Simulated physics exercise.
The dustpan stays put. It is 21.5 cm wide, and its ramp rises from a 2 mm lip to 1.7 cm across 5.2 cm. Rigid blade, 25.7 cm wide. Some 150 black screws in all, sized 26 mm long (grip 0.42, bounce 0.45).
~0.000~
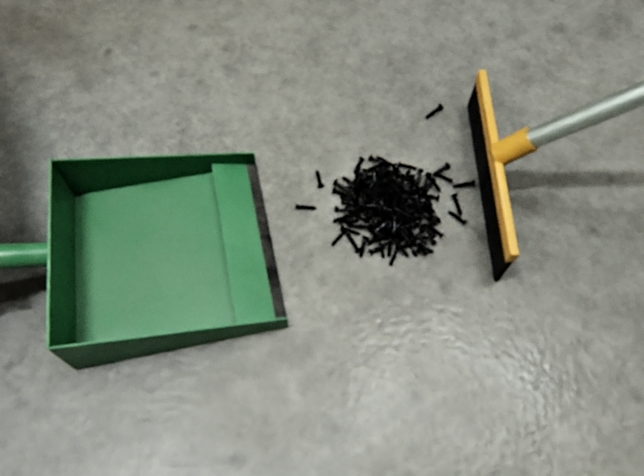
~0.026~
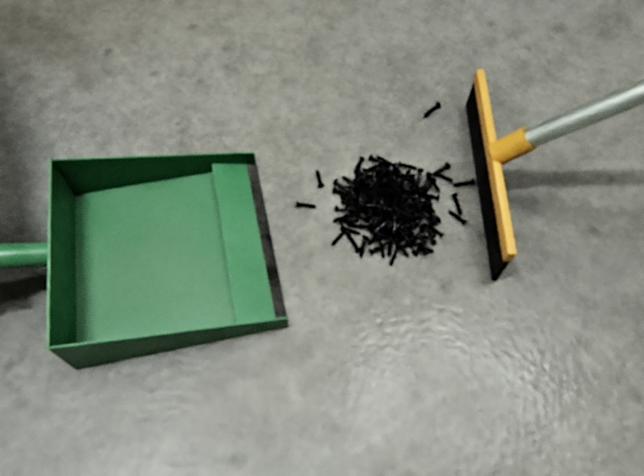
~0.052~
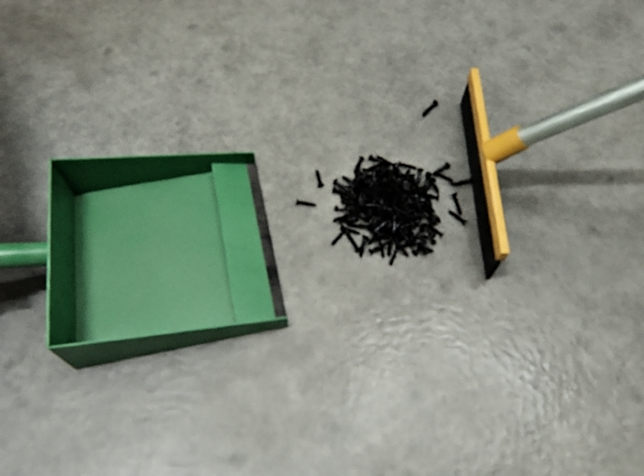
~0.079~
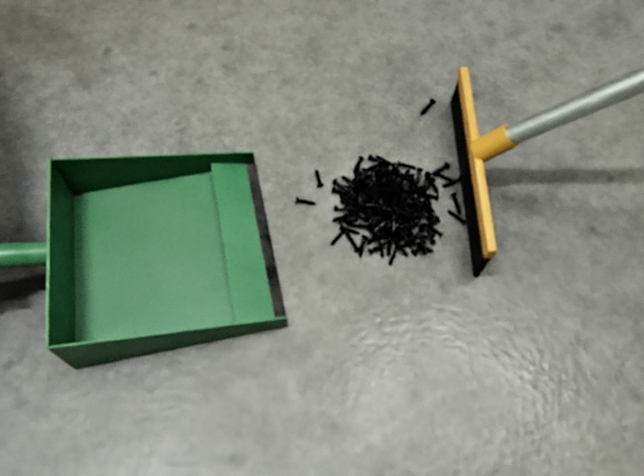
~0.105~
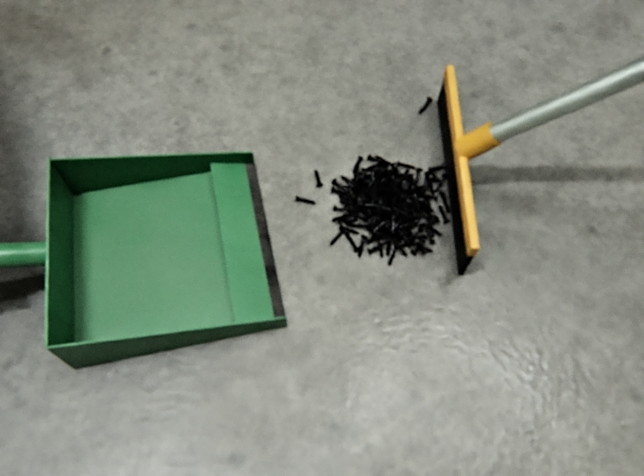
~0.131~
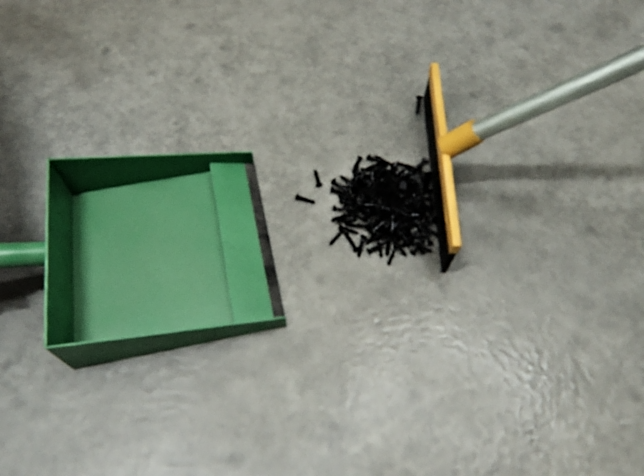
On a grey concrete floor, a yellow-backed blade on a metal pole slides left to the edge of a pile of black screws, nudging the nearest ones, while a green dustpan lies still on the left.
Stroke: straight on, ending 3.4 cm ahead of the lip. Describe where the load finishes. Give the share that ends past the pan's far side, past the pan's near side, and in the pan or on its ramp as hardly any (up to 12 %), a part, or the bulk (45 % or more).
Past the pan's far side: A part; past the pan's near side: Hardly any; in the pan or on its ramp: A part.
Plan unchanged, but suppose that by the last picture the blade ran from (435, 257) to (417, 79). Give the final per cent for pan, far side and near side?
Pan 25, far 15, near 0.
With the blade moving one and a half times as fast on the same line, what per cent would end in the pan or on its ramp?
It would be around 35 per cent.
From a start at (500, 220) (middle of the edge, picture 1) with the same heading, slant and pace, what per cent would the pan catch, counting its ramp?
Some 10 per cent.
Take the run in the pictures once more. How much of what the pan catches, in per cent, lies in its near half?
10 per cent.
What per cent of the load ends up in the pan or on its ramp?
Roughly 15 in a hundred come to rest there.
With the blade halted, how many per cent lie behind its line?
Estimate: About 5 %.
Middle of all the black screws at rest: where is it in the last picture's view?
(272, 188).
After 0.26 s, middle of the blade 13 cm from the lip; 0 % over the lip, far side 0 %, near side 0 %.
Then, at 0.34 s, middle of the blade 8 cm from the lip; 0 % over the lip, far side 10 %, near side 0 %.
After 0.56 s, middle of the blade 6 cm from the lip; 15 % over the lip, far side 20 %, near side 0 %.
By 1.2 s all is still; far side 20 %, near side 0 %, pan 15 %, in front of the lip or behind the blade 65 %.
